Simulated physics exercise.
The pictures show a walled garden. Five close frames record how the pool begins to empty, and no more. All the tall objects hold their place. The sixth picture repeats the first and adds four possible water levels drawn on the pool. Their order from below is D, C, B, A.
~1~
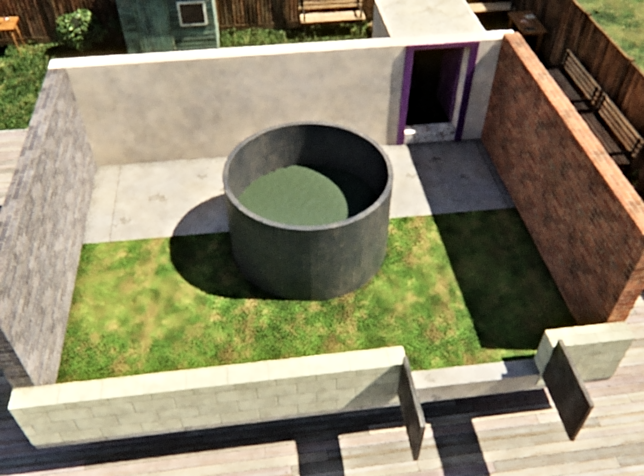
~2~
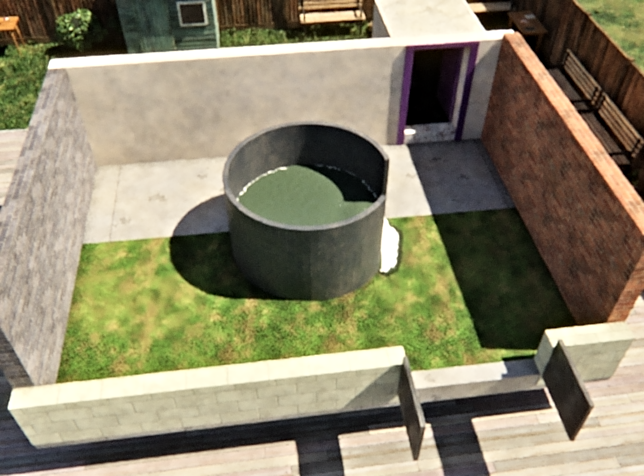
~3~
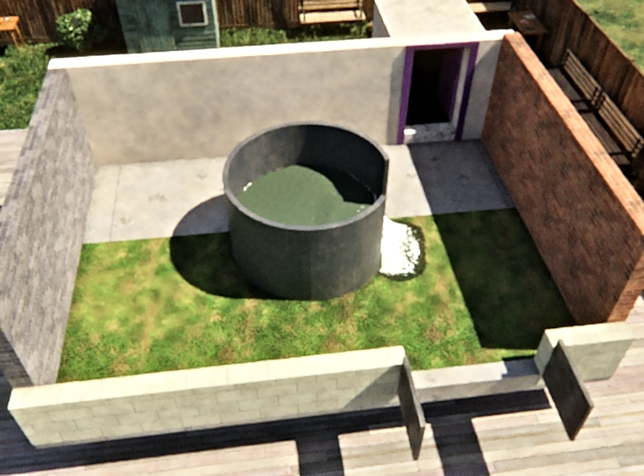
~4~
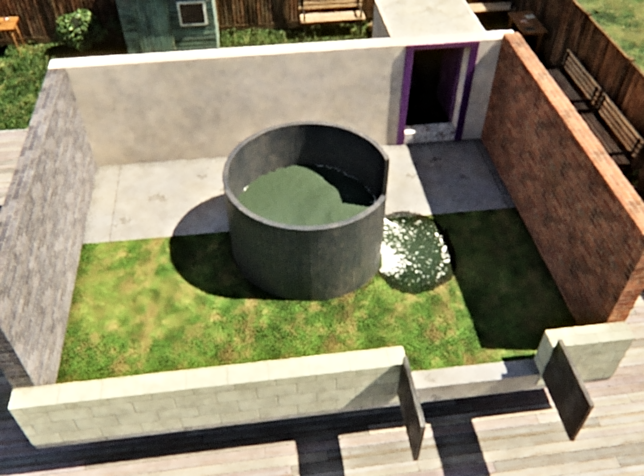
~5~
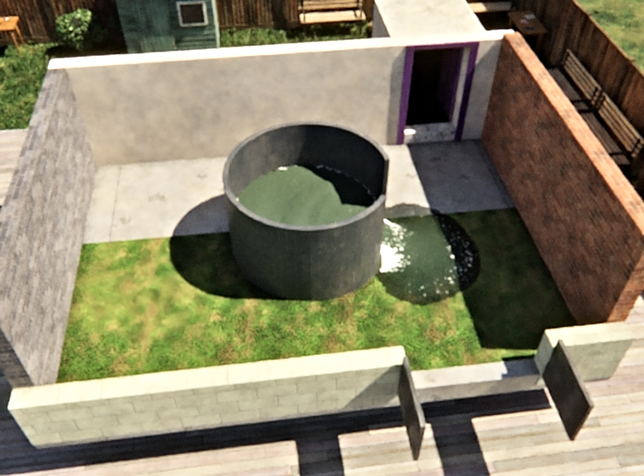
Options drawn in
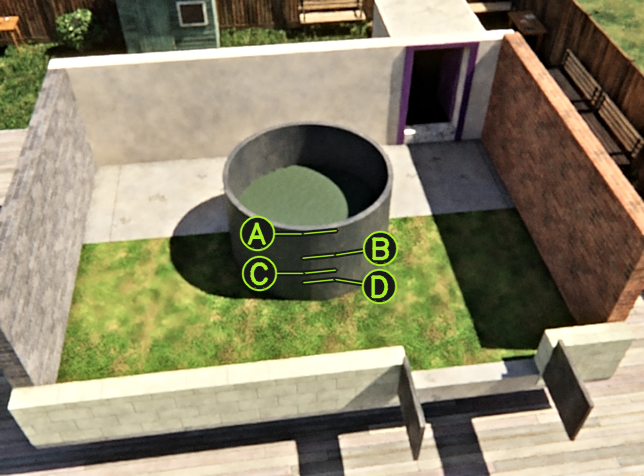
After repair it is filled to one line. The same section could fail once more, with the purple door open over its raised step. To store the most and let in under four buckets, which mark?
B is the one.
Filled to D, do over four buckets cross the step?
No, that is safe.
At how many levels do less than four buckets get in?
Three of them.
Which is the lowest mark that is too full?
It is A.
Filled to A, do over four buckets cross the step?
Yes, that goes wrong.
On the marked copy, A at (319, 232); B at (319, 256); C at (319, 271); D at (319, 281); from the bottom up D, C, B, A.
If A is chosen, about 8 bucketfuls get in.
If B is chosen, a splash gets over, under a bucket.
If C is chosen, nothing gets over.
If D is chosen, nothing gets over.
